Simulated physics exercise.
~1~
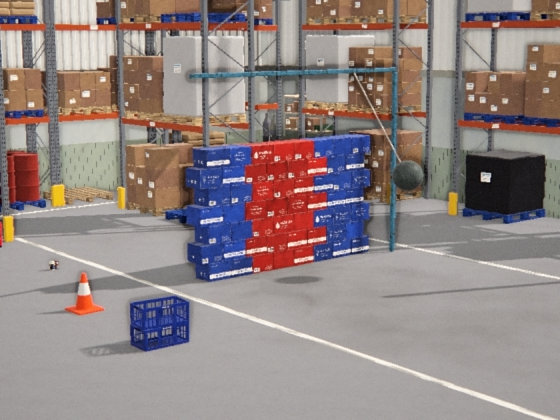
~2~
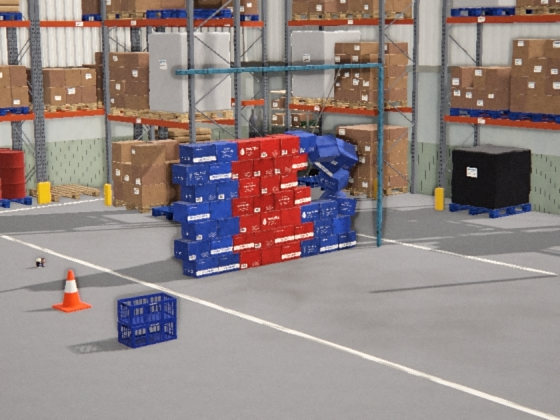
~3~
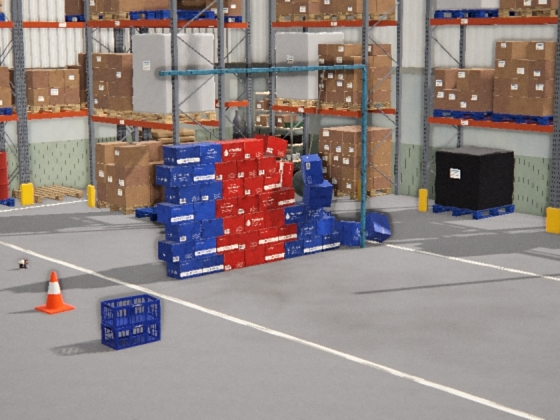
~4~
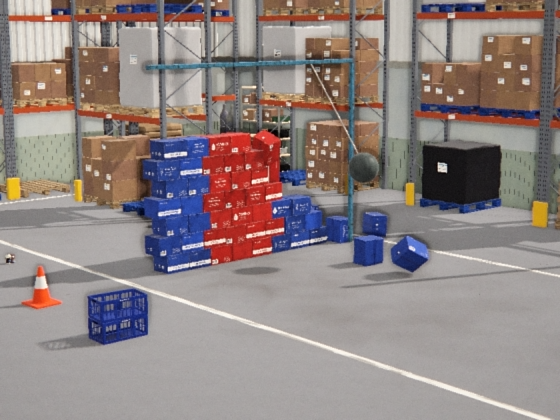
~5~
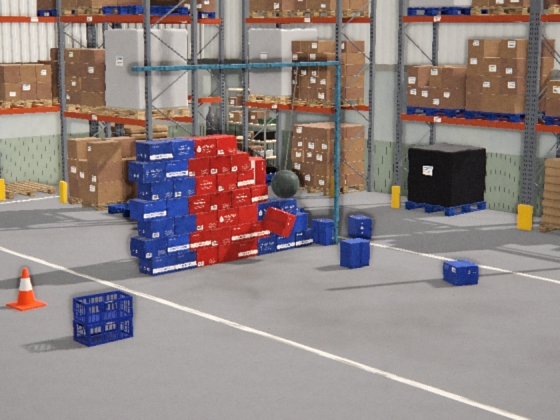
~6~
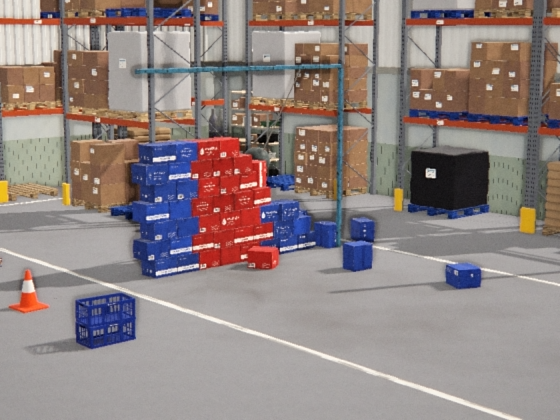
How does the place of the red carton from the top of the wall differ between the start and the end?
At the start it sits in the top row of the wall, and at the end it lies on the floor in front of the wall.
